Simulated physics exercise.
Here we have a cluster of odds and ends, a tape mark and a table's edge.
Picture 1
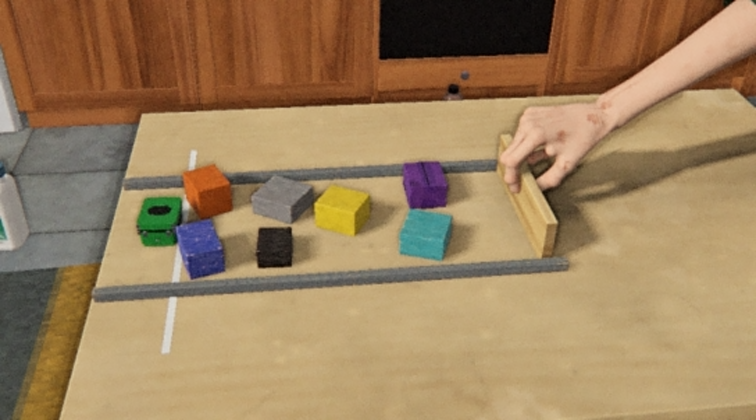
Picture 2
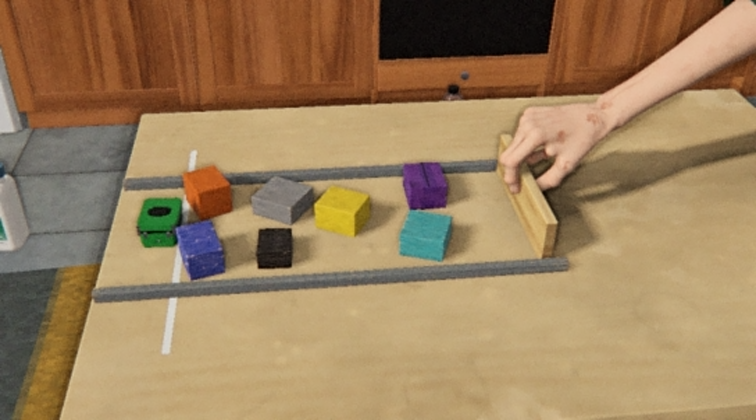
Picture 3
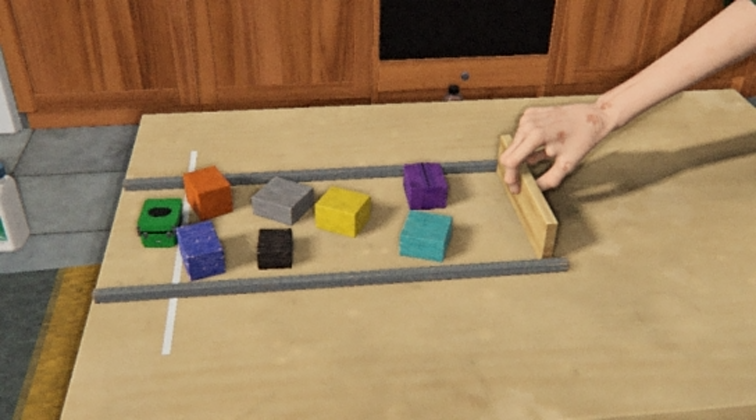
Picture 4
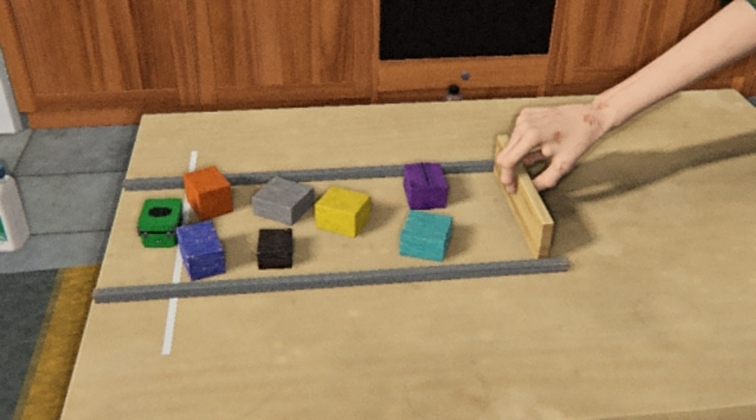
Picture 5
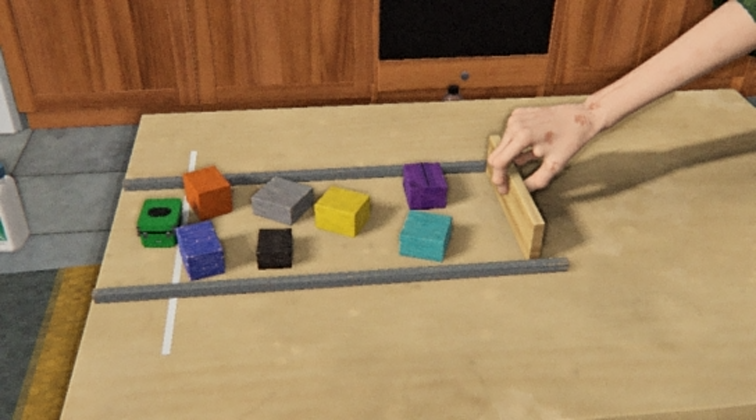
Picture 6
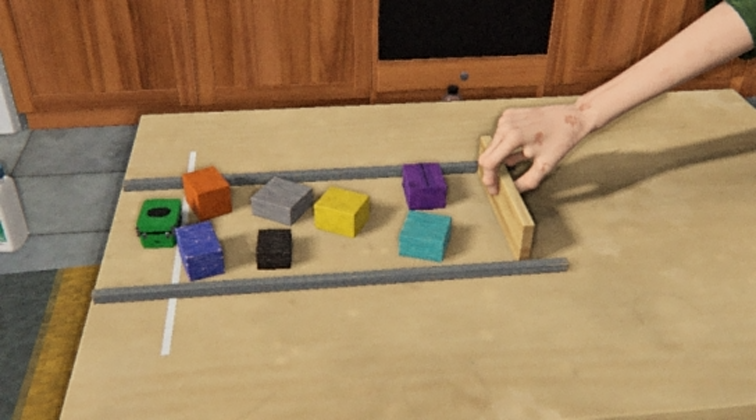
The clip shows a hand holding a wooden board upright between two grey rails on a table, then sliding it slightly left toward a scattered group of coloured blocks and a green case, which stay still near a white tape line.
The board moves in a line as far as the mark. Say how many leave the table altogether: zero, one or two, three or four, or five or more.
The number that fall off is three or four.
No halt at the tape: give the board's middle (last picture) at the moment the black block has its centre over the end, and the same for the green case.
Near (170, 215) and (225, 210).
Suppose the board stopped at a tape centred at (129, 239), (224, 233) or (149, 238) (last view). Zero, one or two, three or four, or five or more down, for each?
The falls would be 5 or more; none at all; five or more.
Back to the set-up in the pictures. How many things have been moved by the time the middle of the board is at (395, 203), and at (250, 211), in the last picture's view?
At the one place 2, at the other 8.
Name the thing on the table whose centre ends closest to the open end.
It is the grey block.
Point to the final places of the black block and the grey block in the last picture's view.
First (112, 260), then (116, 217).
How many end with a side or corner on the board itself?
That makes 3.
Early on, none off yet; green case at rest near (161, 224); blue block at rest near (200, 251); orange block at rest near (207, 193).
A while later, none off yet; green case travelled about its own width near (128, 227); blue block travelled about its own width near (141, 254); orange block travelled about its own width near (144, 191).
Finally, the number that fall off is three or four; lost, orange block, blue block and green case.
